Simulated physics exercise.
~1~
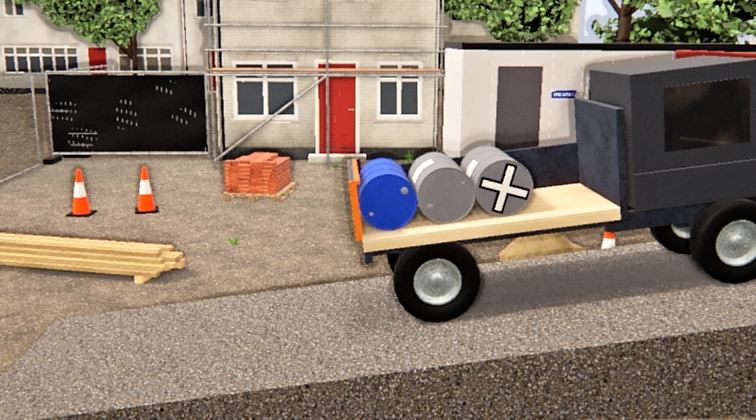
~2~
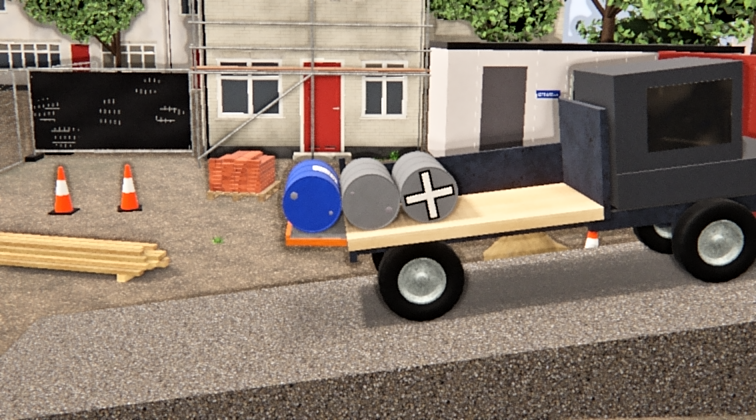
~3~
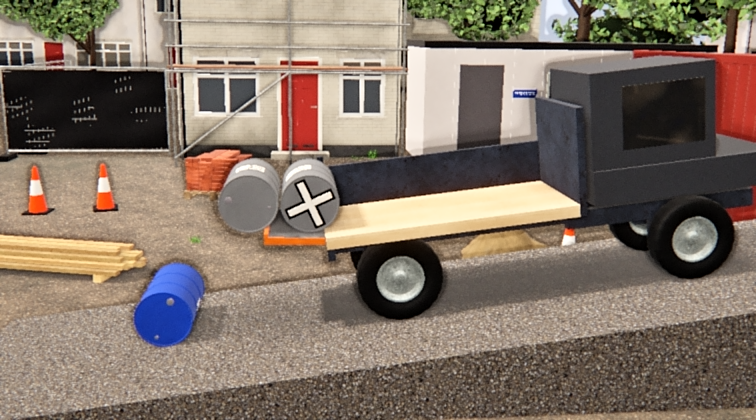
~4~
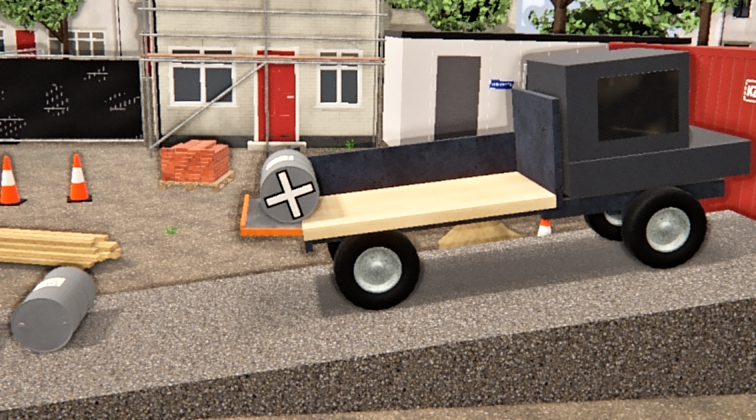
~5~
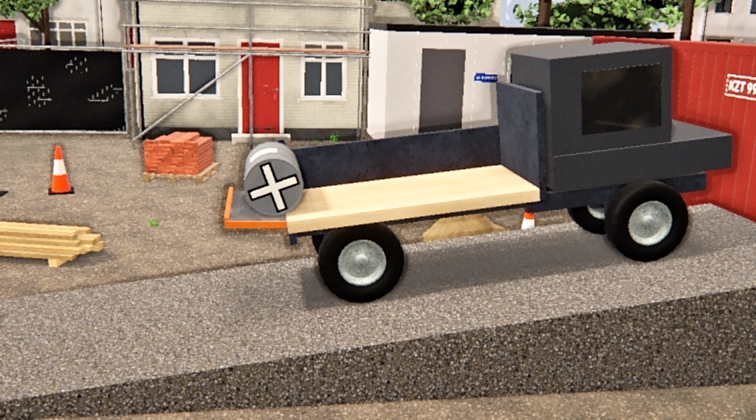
A blue drum and two grey ones rolled left along the bed of a parked pick-up as its tailgate dropped; the blue one fell to the ground, a plain grey one followed, and the grey drum marked with a cross stayed on the lowered gate.
